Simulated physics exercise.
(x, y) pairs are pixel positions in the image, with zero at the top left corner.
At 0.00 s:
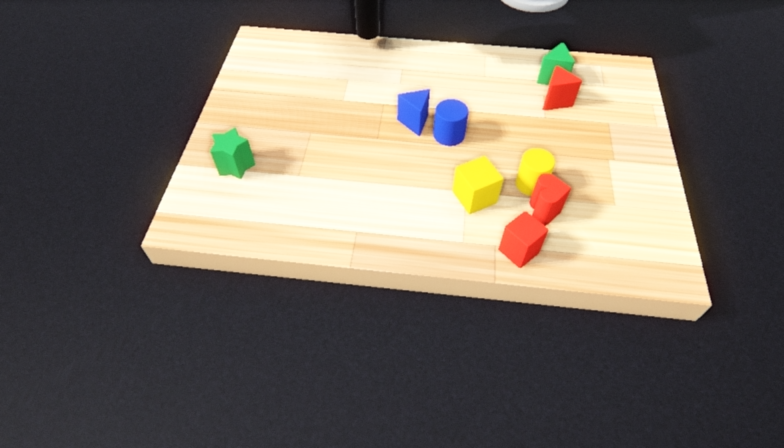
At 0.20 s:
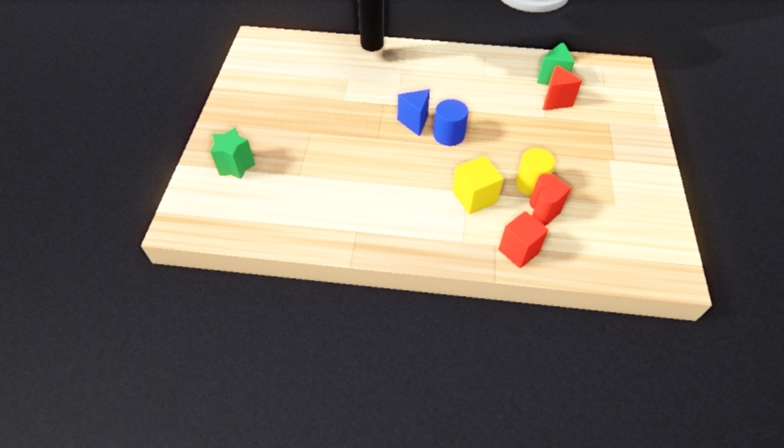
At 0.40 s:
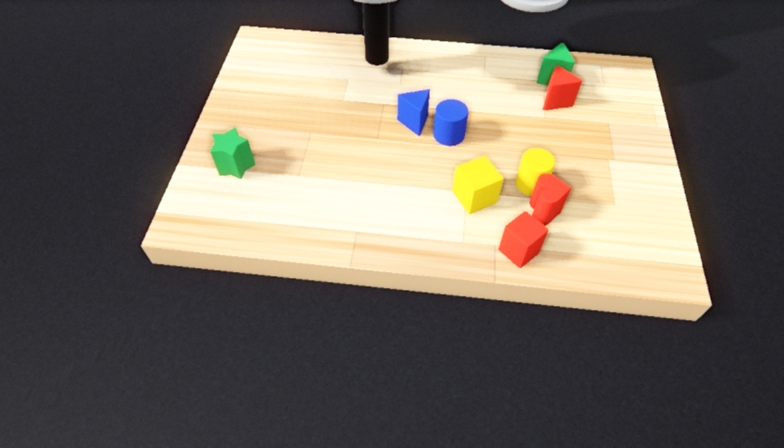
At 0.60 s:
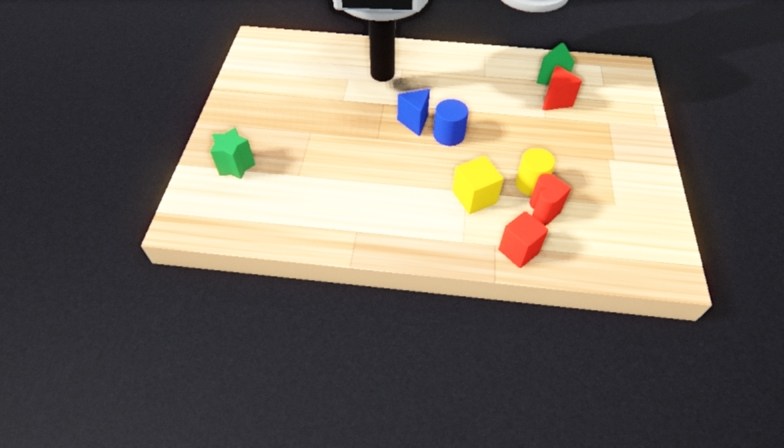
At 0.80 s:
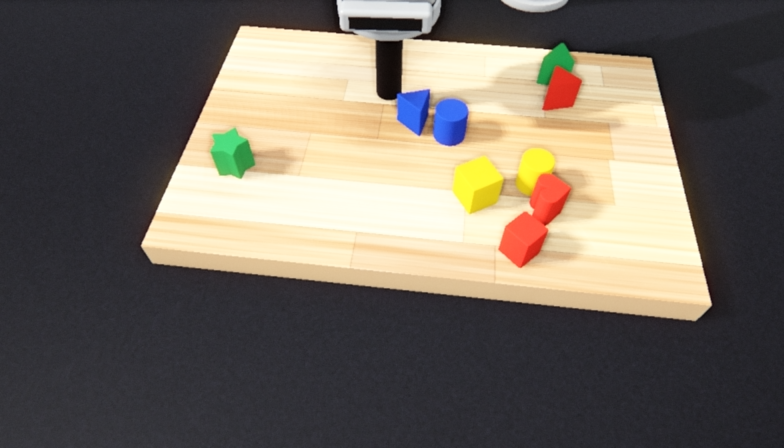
A black rod on a robotic arm moves down over a wooden board, nearing a blue triangular block among still coloured blocks.
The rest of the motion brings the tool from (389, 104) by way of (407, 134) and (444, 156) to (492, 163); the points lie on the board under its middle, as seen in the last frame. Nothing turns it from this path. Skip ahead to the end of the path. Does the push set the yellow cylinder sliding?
It seems not.
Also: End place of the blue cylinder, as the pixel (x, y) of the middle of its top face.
The middle of the upper face of the blue cylinder will lie at about (485, 113) in the picture.
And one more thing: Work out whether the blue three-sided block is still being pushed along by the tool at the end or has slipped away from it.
The tool still has it in front.
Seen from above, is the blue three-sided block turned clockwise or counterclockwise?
Prediction: Counterclockwise.
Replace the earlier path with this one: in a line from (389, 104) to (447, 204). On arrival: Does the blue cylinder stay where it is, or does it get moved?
Gets moved.
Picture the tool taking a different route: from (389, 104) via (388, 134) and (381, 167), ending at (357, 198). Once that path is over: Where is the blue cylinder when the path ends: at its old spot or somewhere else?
By the end it is where it was.
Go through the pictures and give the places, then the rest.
In the first picture, tool's lower end (368, 33); blue three-sided block (416, 97); blue cylinder (452, 109); yellow cylinder (539, 159).
In the second picture, tool (372, 45); blocks still.
In the third picture, tool (377, 58); blocks still.
In the fourth picture, tool (383, 74); blocks still.
In the fifth picture, tool (389, 92); blue three-sided block (416, 97); blue cylinder (452, 109); yellow cylinder (539, 159).
What follows on the original path. One third of the way, tool (408, 122); blue three-sided block (433, 114), turned 45° anticlockwise; blue cylinder (462, 111).
Two thirds of the way, tool (446, 144); blue three-sided block (474, 132), turned 75° anticlockwise; blue cylinder (481, 113).
At the end, tool (495, 152); blue three-sided block (523, 136), turned 90° anticlockwise; blue cylinder (485, 113); yellow cylinder still.
